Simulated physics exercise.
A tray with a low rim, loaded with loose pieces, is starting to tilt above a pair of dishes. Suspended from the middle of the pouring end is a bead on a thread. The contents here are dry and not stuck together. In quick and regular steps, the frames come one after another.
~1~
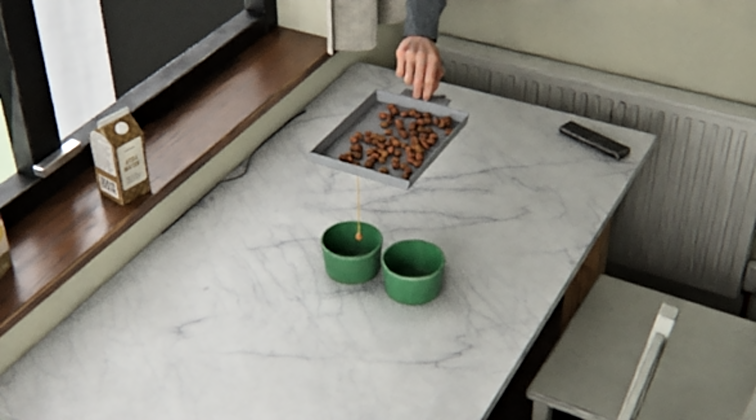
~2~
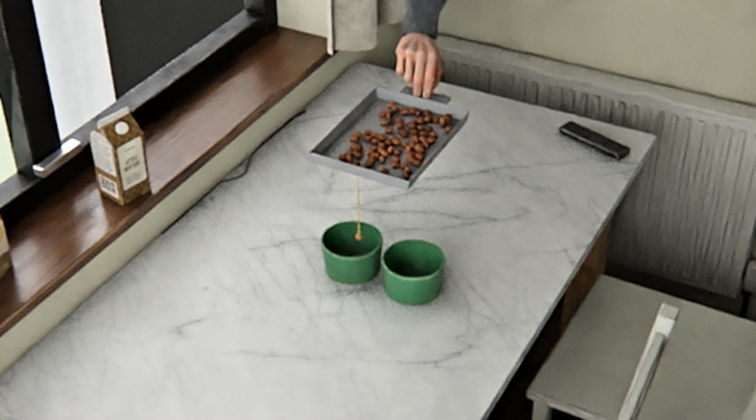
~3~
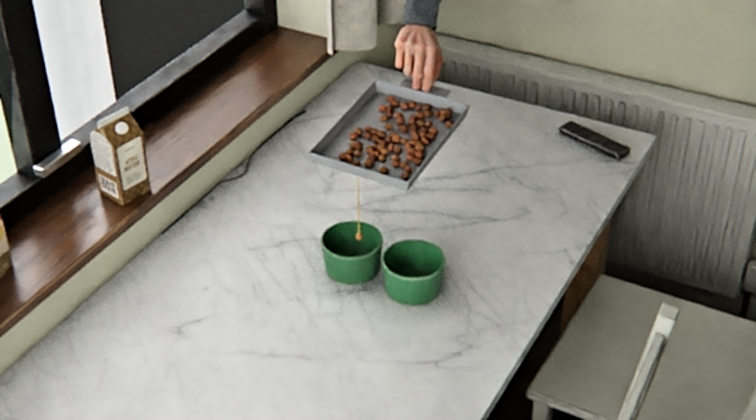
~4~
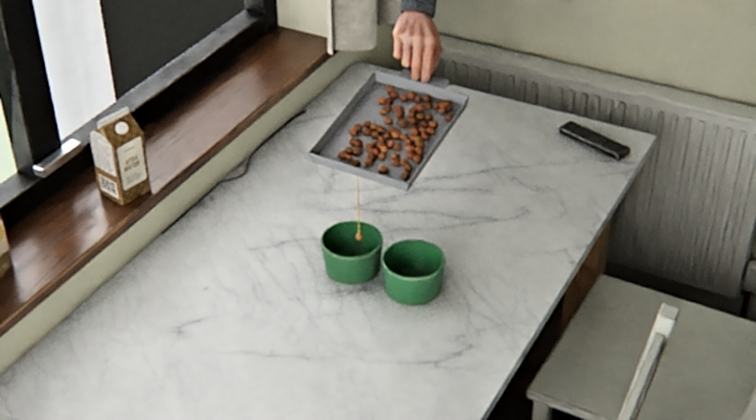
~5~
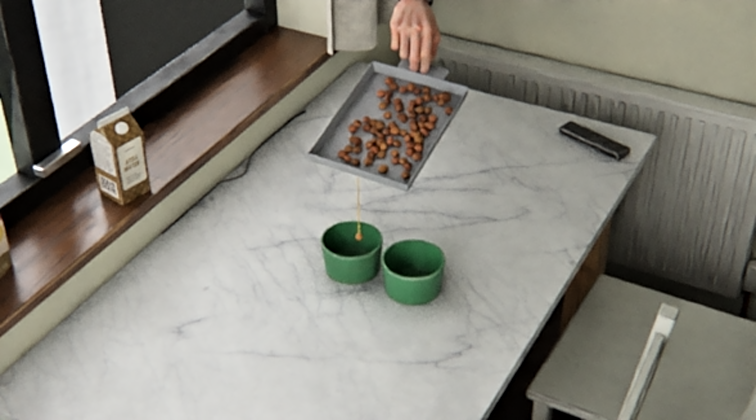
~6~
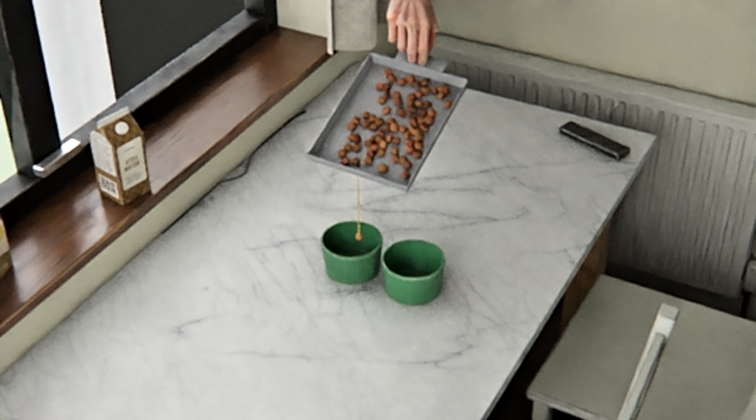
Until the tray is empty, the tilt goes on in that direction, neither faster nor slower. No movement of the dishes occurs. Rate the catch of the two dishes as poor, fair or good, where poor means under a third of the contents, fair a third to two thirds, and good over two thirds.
The catch is poor.
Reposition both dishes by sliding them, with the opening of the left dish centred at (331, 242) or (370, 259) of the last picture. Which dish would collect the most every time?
First place: The right-hand one. Second place: The left-hand one.
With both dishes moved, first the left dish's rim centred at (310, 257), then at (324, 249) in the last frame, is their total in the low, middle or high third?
Two tries, in turn: Above two thirds and beyond two thirds.
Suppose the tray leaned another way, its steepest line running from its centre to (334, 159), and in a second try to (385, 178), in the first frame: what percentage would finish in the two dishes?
Lab note: Case 1 near 10 %, case 2 near 50 %.
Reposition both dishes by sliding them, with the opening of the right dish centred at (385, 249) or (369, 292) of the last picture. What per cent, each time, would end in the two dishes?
About 10 per cent, then about 40 per cent.
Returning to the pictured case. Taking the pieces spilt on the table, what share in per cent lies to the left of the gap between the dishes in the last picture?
Estimate: Roughly 80 %.
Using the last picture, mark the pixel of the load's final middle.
Close to (359, 311) in the last picture.
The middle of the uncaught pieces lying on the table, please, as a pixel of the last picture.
I'd put the middle at roughly (347, 317).
Shortly afterwards, tray tipped steeply; the whole lot on the tray.
Next, tray tipped past a quarter turn; near half on the tray; only a few in the right dish; near a third outside both; a little in the air.
Some moments later, tray tipped past a quarter turn; a little in the right dish; only a few in the left dish; the bulk outside both.
In the end, tray tipped past a quarter turn; a little in the right dish; only a few in the left dish; the bulk outside both.
